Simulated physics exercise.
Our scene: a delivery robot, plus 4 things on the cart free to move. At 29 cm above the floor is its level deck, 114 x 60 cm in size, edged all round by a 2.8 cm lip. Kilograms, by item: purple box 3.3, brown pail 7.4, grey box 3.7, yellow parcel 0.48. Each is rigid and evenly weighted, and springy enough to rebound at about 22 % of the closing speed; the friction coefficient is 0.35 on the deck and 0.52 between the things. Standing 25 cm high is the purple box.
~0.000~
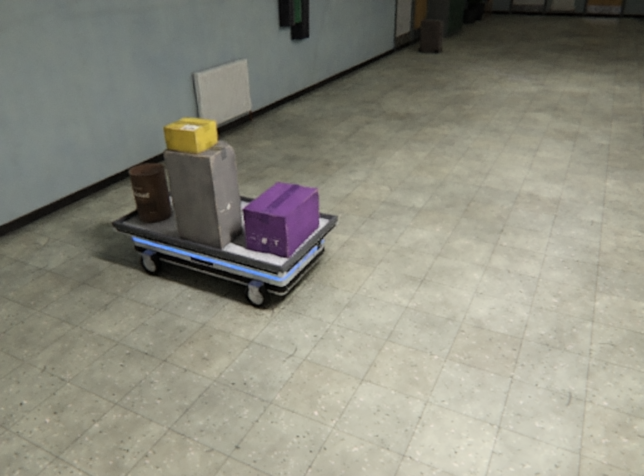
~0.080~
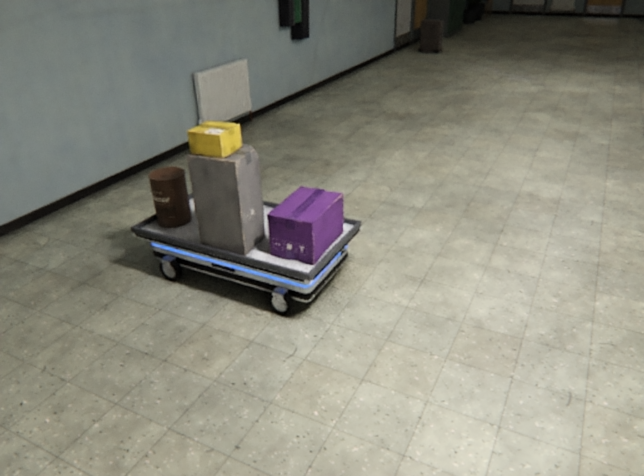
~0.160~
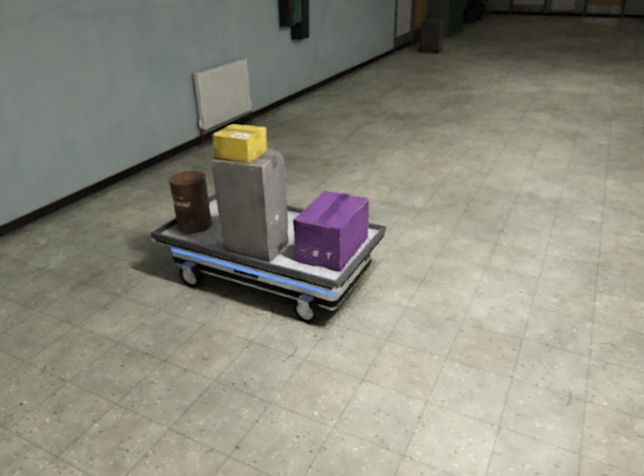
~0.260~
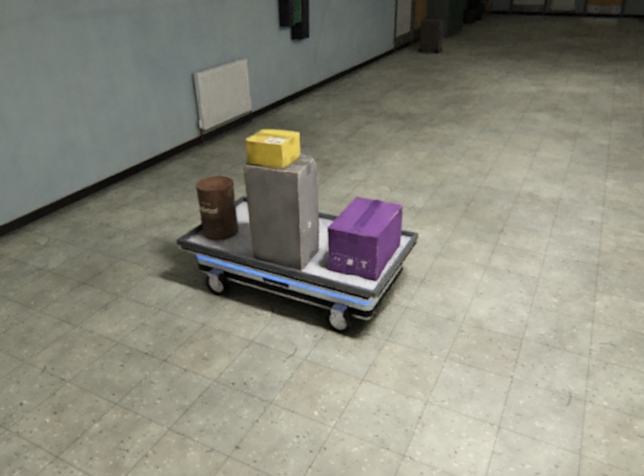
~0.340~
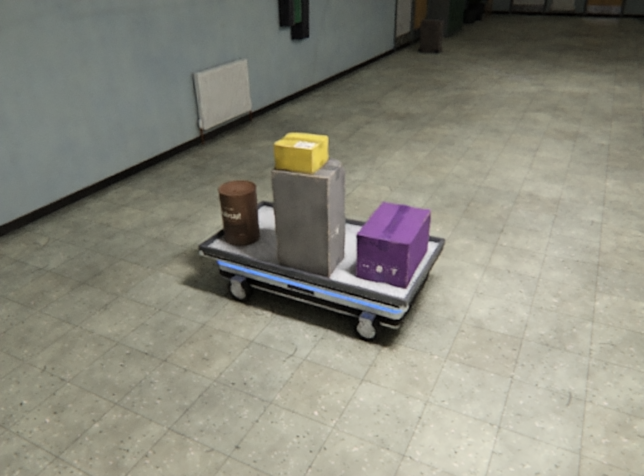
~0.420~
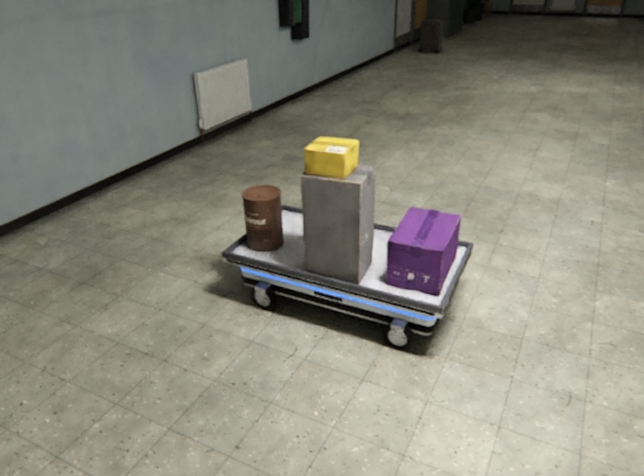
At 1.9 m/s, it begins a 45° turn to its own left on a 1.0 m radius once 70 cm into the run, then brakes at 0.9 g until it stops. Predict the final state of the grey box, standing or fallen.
Fallen.
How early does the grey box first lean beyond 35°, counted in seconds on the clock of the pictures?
About 0.8 seconds.
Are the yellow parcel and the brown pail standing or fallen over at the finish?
Here's how it ends: The yellow parcel comes down, and the brown pail never goes down.
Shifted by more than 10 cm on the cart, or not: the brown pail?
Brown pail: Moved.
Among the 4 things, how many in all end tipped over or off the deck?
I make it 2.
By 0.72 s, cart 137 cm along, turned 30°; yellow parcel now off the deck; grey box tilted 18° near (485, 219); purple box 9 cm from its spot.
By 1.02 s, cart 191 cm along, turned 45°; grey box now off the deck; brown pail 5 cm from its spot; purple box 3 cm from its spot.
By 1.42 s, cart 199 cm along, turned 45°, stopped; brown pail 34 cm from its spot; purple box 3 cm from its spot.
When it is over (1.9 s), off the deck and tipped over, grey box and yellow parcel; not toppled but over 10 cm from the start, brown pail; the last one within 10 cm of the start.
